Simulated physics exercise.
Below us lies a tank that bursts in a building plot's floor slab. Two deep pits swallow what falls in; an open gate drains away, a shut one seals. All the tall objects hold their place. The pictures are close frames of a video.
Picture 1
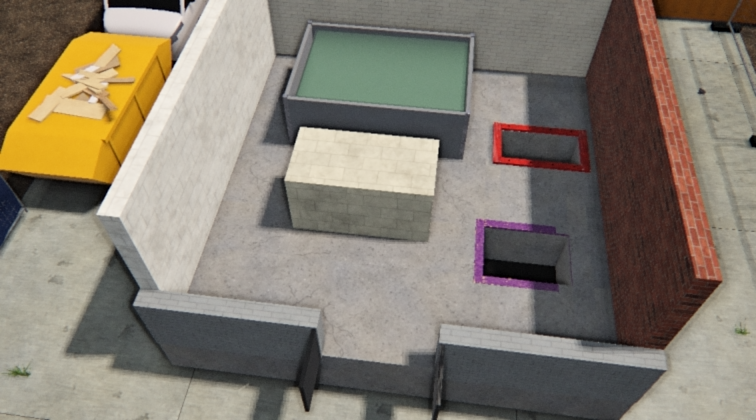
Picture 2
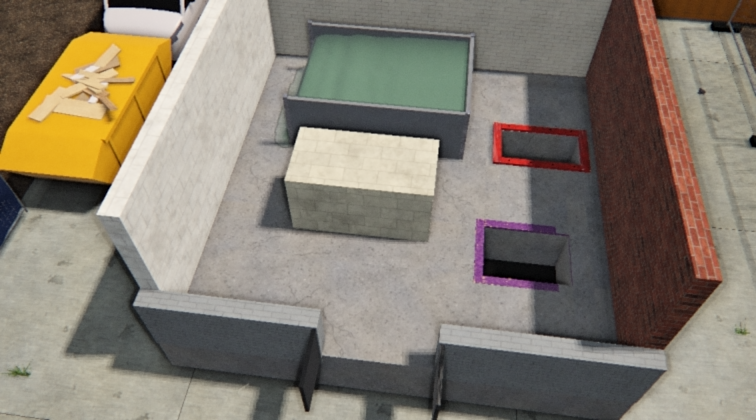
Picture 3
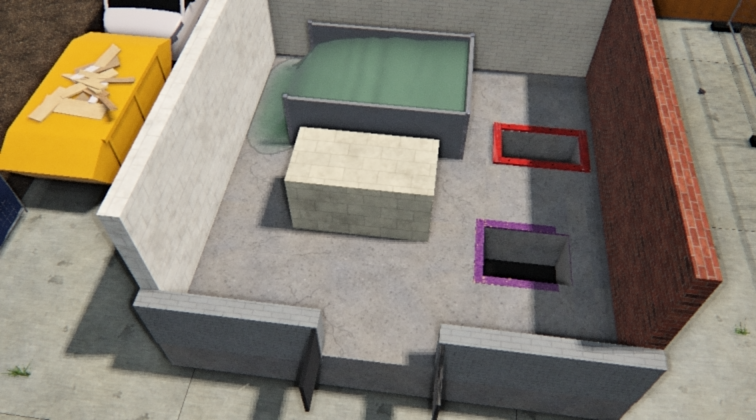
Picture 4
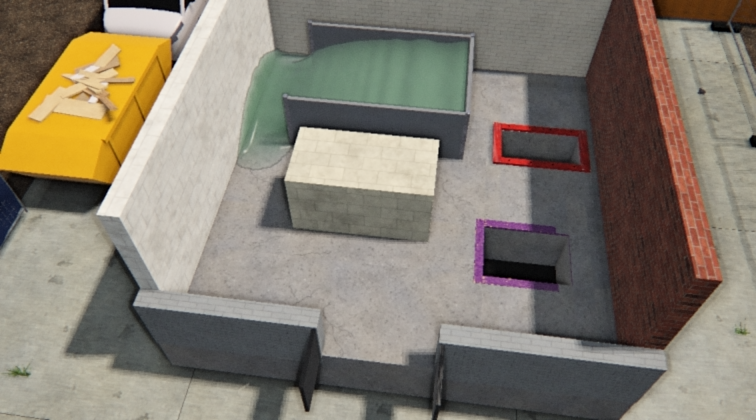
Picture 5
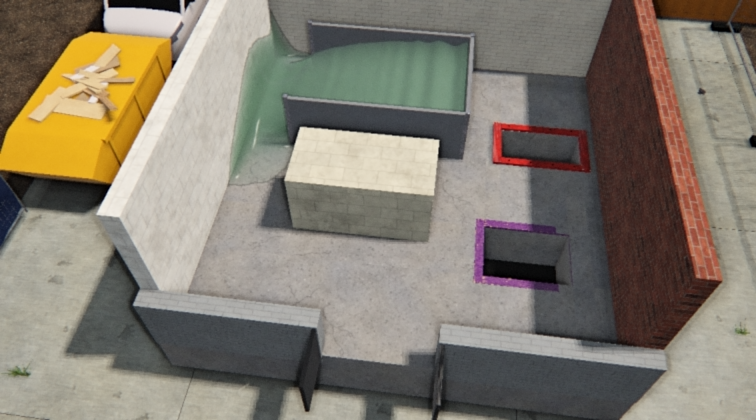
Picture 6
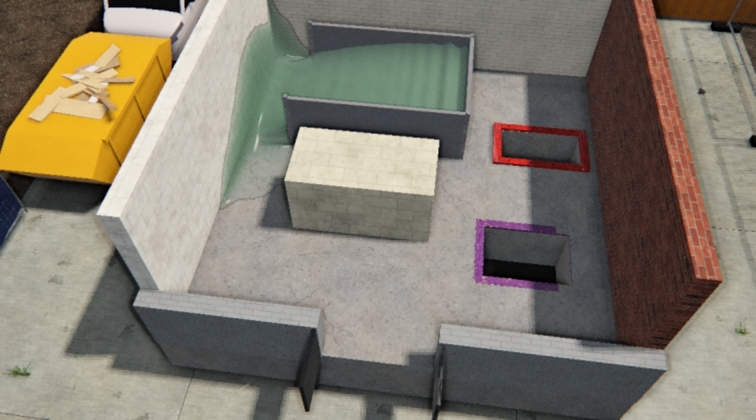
Green water fills a grey-walled tank at the back of a walled building plot, seen from high above by a still camera. A pale block stands in front of it, with red-edged and purple-edged pits to the right, a brick wall beyond them and a yellow skip outside left. The tank's left end opens, and water pours out, climbs the white wall and spreads forward along its foot.
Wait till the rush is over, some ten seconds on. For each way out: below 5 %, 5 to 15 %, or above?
In the end: The gate takes from 5 to 15 %; the purple pit takes above 15 %; the red pit takes from 5 to 15 %.
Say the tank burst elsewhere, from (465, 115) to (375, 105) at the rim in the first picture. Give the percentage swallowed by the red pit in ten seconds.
Roughly, in per cent: Red 4.
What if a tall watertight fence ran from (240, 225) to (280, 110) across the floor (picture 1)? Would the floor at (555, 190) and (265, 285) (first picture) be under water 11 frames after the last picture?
In that order: Not flooded, flooded.
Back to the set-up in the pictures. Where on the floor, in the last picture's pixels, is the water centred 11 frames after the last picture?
I would point to (334, 128).
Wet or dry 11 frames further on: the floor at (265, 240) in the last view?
At that place: Awash.
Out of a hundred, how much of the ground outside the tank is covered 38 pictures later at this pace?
Some 90 per cent.
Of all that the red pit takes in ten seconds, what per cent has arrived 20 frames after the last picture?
Near 15 in a hundred.
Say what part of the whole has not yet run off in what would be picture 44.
About 80 per cent.
A moment on, water covers 30 % of the floor; the gate 0 %, the purple pit 0 %, the red pit 0 %.
Next, water covers 45 % of the floor; the gate 0 %, the purple pit 0 %, the red pit 0 %.
Then, water covers 75 % of the floor; the gate 2 %, the purple pit 0 %, the red pit 2 %.
Later, water covers 90 % of the floor; the gate 5 %, the purple pit 8 %, the red pit 6 %.
In the end, water covers 100 % of the floor; the gate 8 %, the purple pit 19 %, the red pit 10 %.
